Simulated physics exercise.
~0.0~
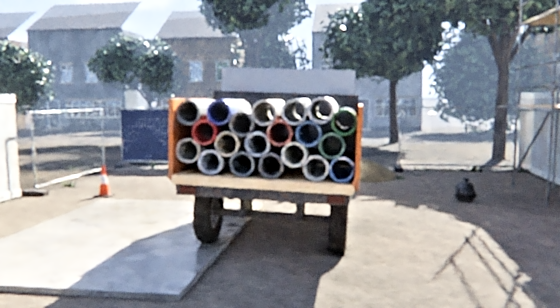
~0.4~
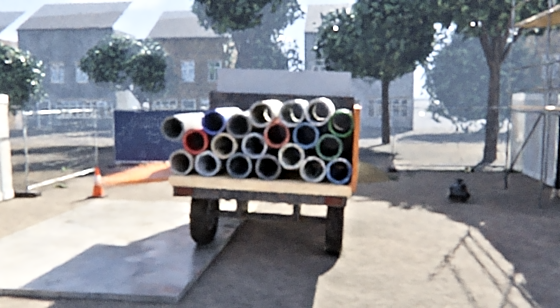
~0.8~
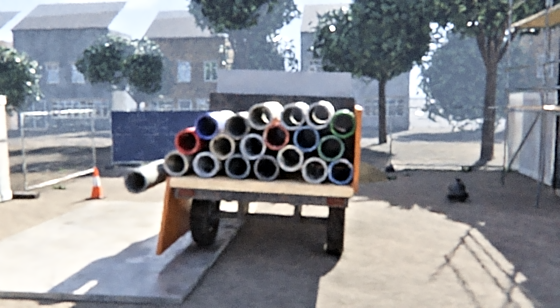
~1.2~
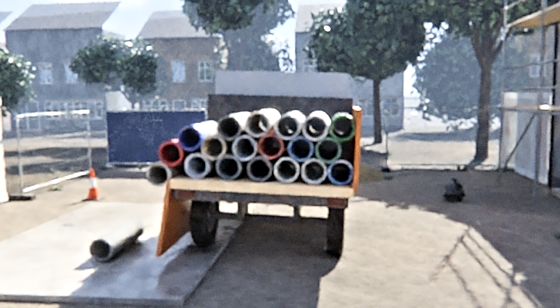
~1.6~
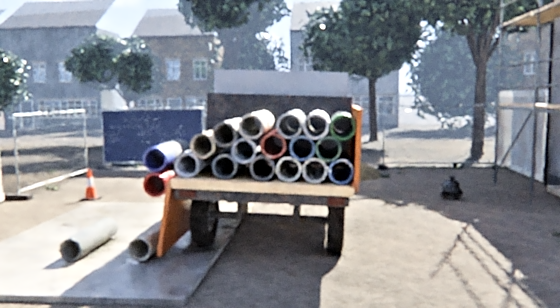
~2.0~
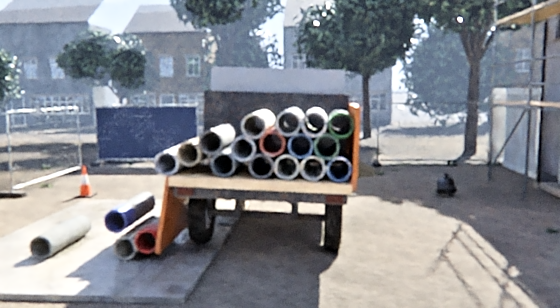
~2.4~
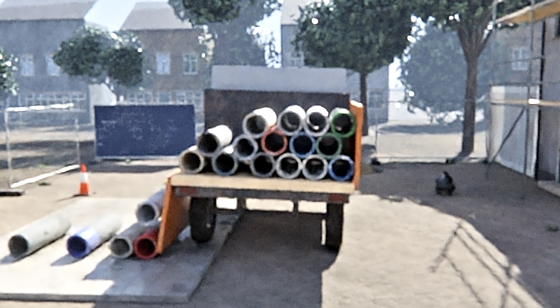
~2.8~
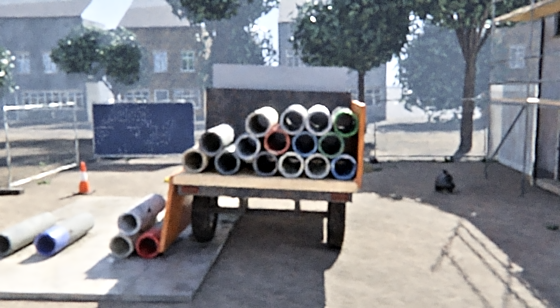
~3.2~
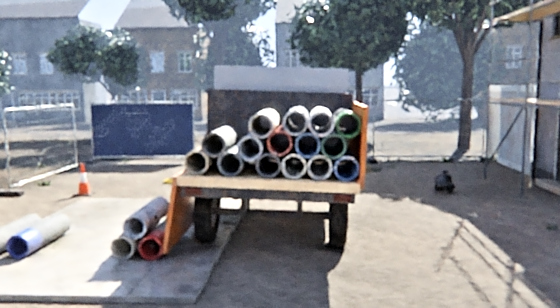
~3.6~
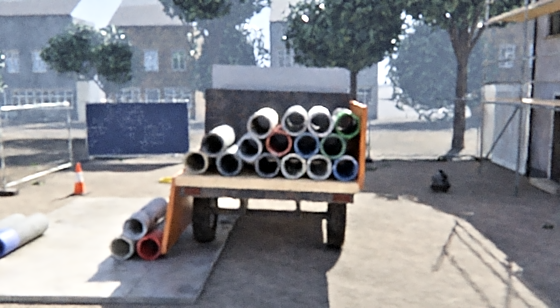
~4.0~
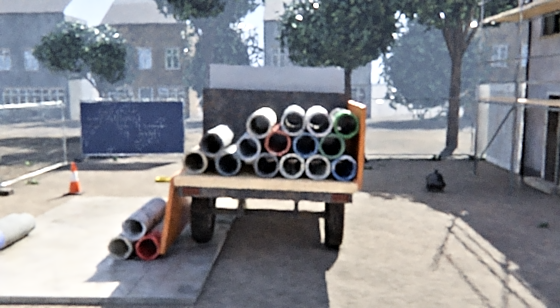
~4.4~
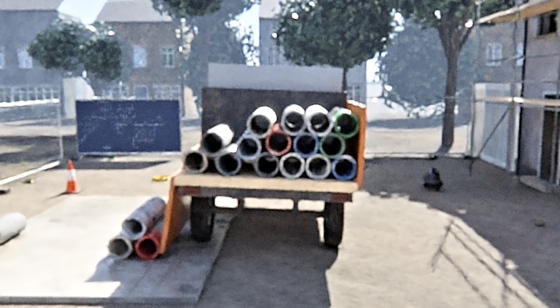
The footage shows a parked flatbed lorry stacked with concrete pipes; its left side board drops and several pipes, including a red and a blue one, tumble to the ground. The blue one rolls away left, while the red one rests beside the lorry and most stay stacked.
